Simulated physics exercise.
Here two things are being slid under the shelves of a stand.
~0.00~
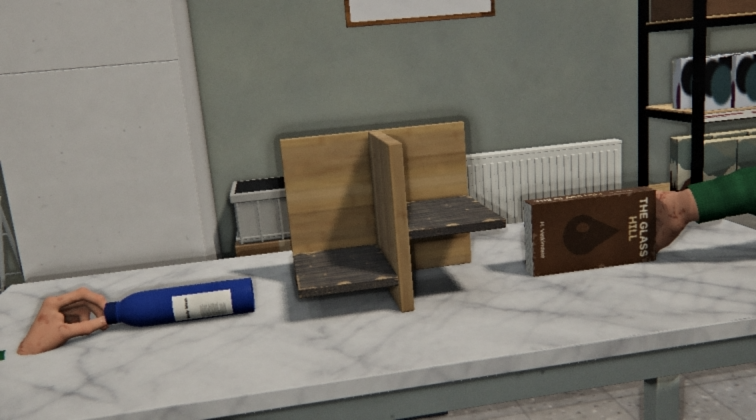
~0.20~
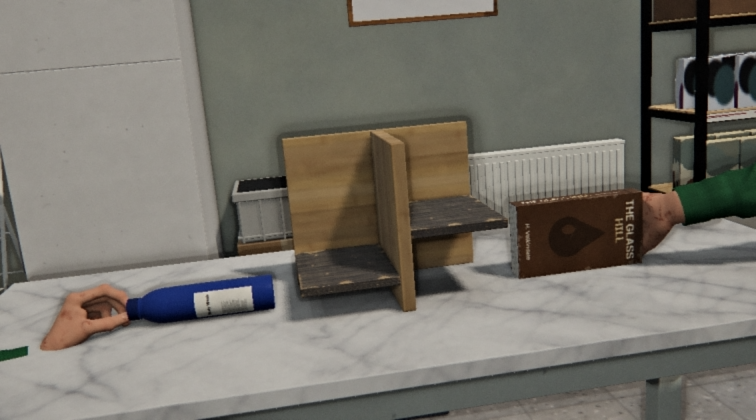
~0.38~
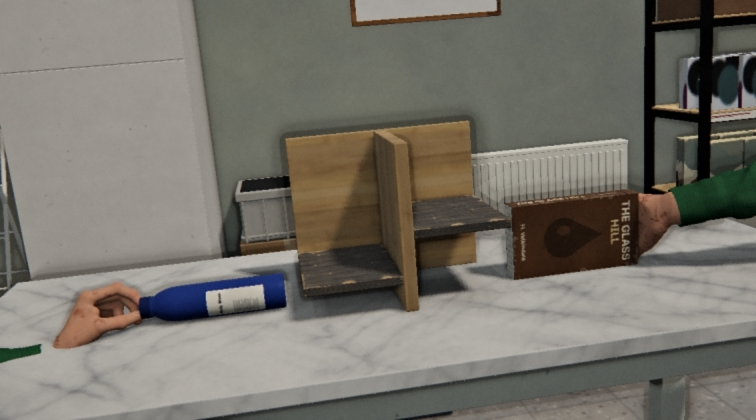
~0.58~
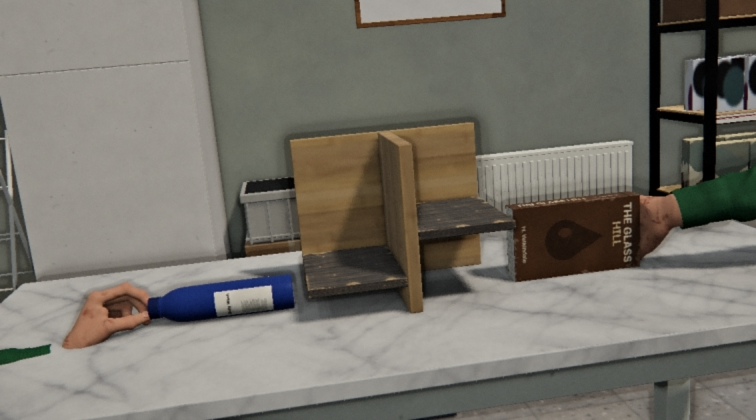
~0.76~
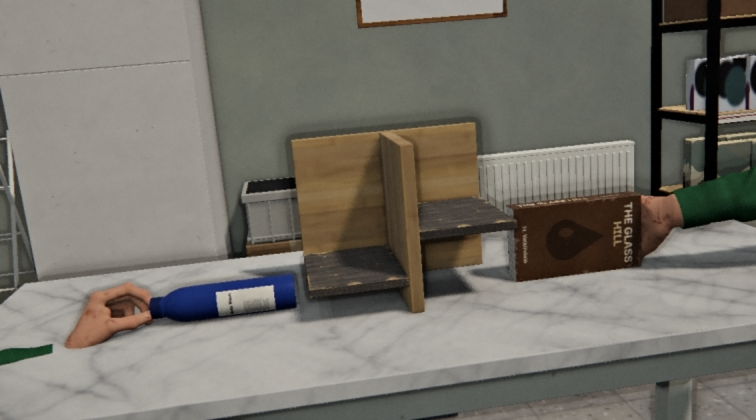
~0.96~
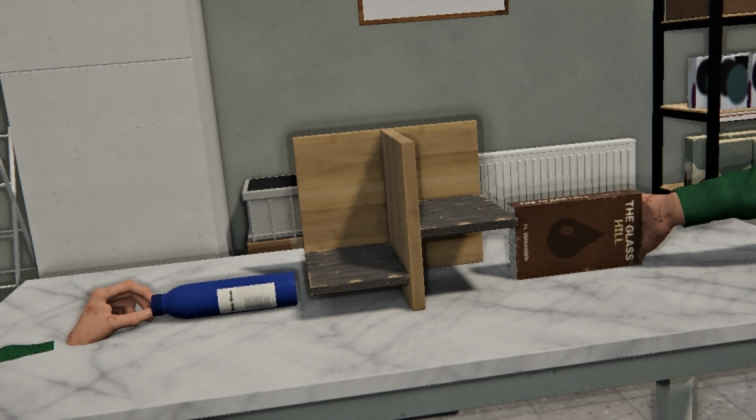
A blue bottle and a brown book were slid inward along a marble table by a hand on each side, toward a wooden stand with two dark shelves, then barely moved.
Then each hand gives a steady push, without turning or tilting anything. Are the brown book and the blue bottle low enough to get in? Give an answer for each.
Turns out the brown book can't get under and the blue bottle can't get under.
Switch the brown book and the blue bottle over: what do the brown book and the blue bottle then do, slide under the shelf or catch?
The brown book snags, while the blue bottle passes beneath.
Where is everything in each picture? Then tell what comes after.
Hands sliding the things forward; brown book (590, 231); blue bottle (181, 304); shelf (389, 215), in the first picture.
Hands sliding the things forward; blue bottle (202, 301); shelf (391, 215), in the second picture.
Hands sliding the things forward; brown book (572, 234); shelf (394, 215), in the third picture.
Hands sliding the things forward; blue bottle (222, 300); shelf (399, 216), in the fourth picture.
Hands sliding the things forward; brown book (574, 236); shelf (400, 216), in the fifth picture.
Hands sliding the things forward; brown book (576, 234); blue bottle (225, 297); shelf (401, 214), in the sixth picture.
Around 1.16 s, brown book sliding up to the opening near (569, 235); blue bottle sliding up to the opening near (232, 296).
Around 2.06 s, brown book stopped at the opening near (563, 235); blue bottle stopped at the opening near (238, 295).
Finally (4.0 s), the brown book is too tall, near (563, 235); the blue bottle is too tall, near (238, 295).
